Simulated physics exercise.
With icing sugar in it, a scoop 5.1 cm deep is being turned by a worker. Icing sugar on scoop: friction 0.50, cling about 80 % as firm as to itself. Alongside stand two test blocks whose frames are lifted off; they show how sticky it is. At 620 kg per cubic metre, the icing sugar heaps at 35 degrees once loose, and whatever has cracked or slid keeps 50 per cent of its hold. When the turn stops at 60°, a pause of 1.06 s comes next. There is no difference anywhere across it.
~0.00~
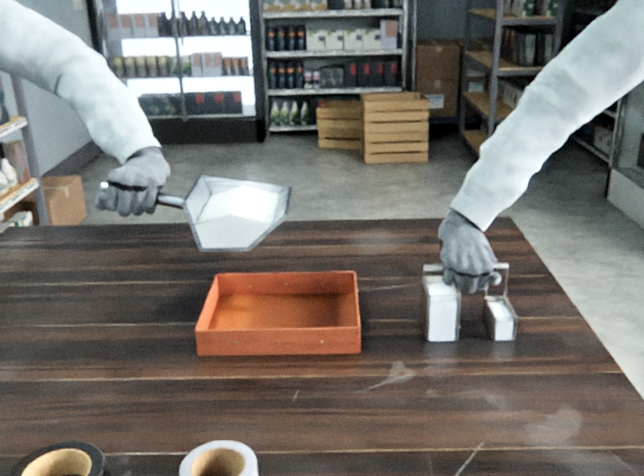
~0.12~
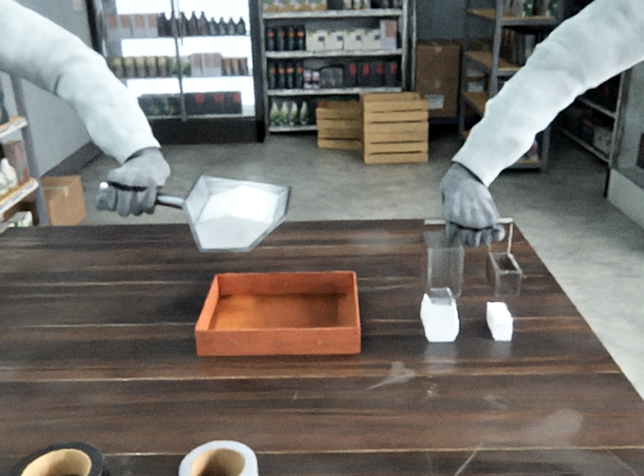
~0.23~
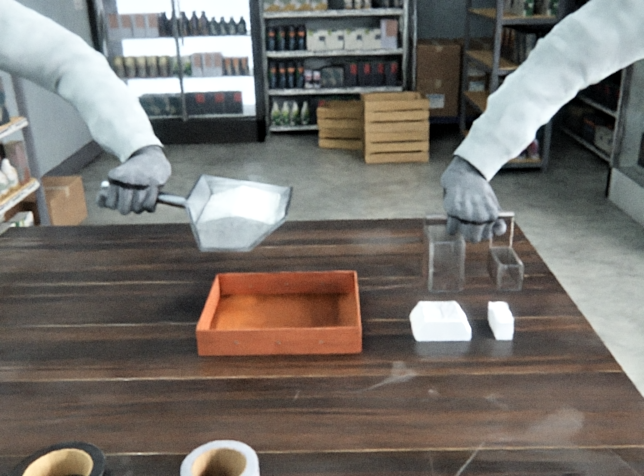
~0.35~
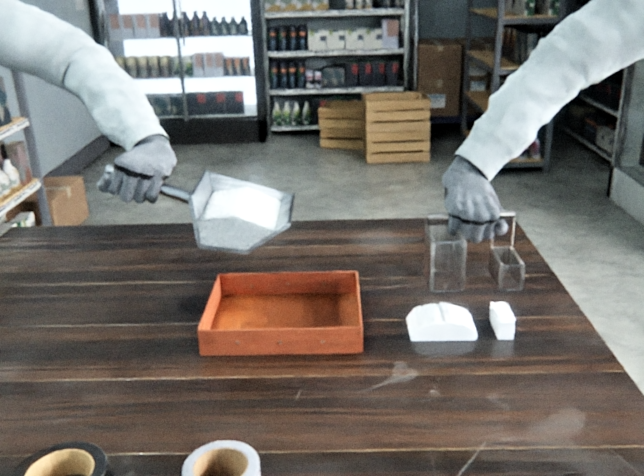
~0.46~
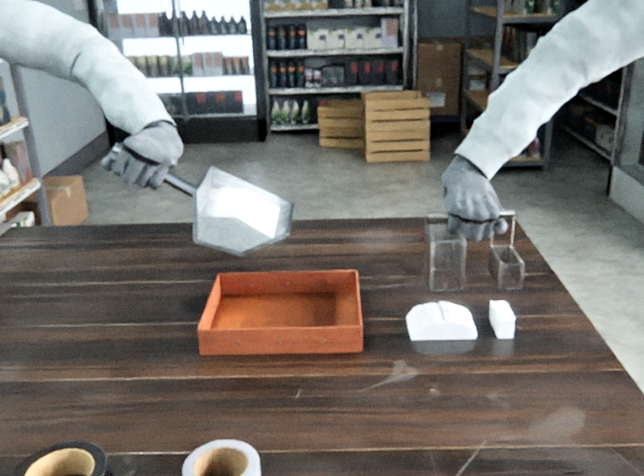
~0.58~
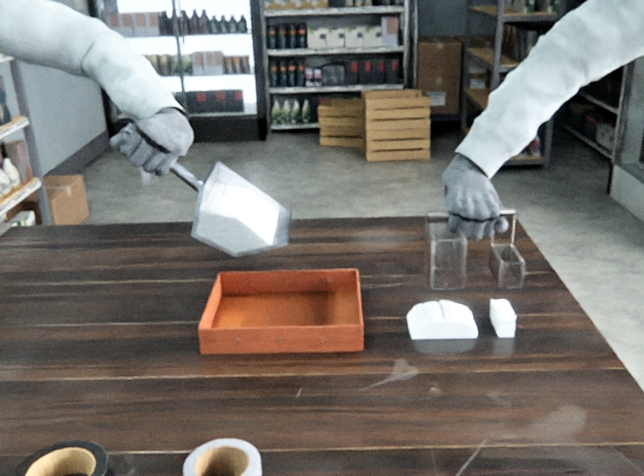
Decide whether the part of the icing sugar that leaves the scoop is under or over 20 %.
The share settles over 20 %.
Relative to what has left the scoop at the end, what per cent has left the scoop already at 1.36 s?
I'd put it near 70 %.
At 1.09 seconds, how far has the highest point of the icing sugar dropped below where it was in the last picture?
I'd put it at close to 1.0 cm.
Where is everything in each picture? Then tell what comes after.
In the first picture, lip at (283, 215), tilt 0 degrees; top of the icing sugar at (227, 215); blocks stand 7.1 cm, 3.4 cm (left to right).
In the second picture, lip at (283, 215), tilt 0 degrees; top of the icing sugar at (227, 216); blocks stand 6.4 cm, 3.4 cm (left to right).
In the third picture, lip at (284, 216), tilt 1 degrees; top of the icing sugar at (230, 215); blocks stand 3.7 cm, 3.4 cm (left to right).
In the fourth picture, lip at (287, 223), tilt 9 degrees; top of the icing sugar at (232, 216); blocks stand 3.4 cm, 3.4 cm (left to right).
In the fifth picture, lip at (286, 233), tilt 19 degrees; top of the icing sugar at (200, 216); blocks stand 3.4 cm, 3.4 cm (left to right).
In the sixth picture, lip at (285, 242), tilt 29 degrees; top of the icing sugar at (205, 212); blocks stand 3.4 cm, 3.4 cm (left to right).
After 0.81 s, the scoop is at 50 degrees and 0 % has left it.
After 1.09 s, the scoop is at 60 degrees and 0 % has left it.
After 1.36 s, the scoop is at 60 degrees and 27 % has left it.
After 1.64 s, the scoop is at 60 degrees and 37 % has left it.
After 1.81 s, at the end, the scoop is at 60 degrees and 37 % has left it.
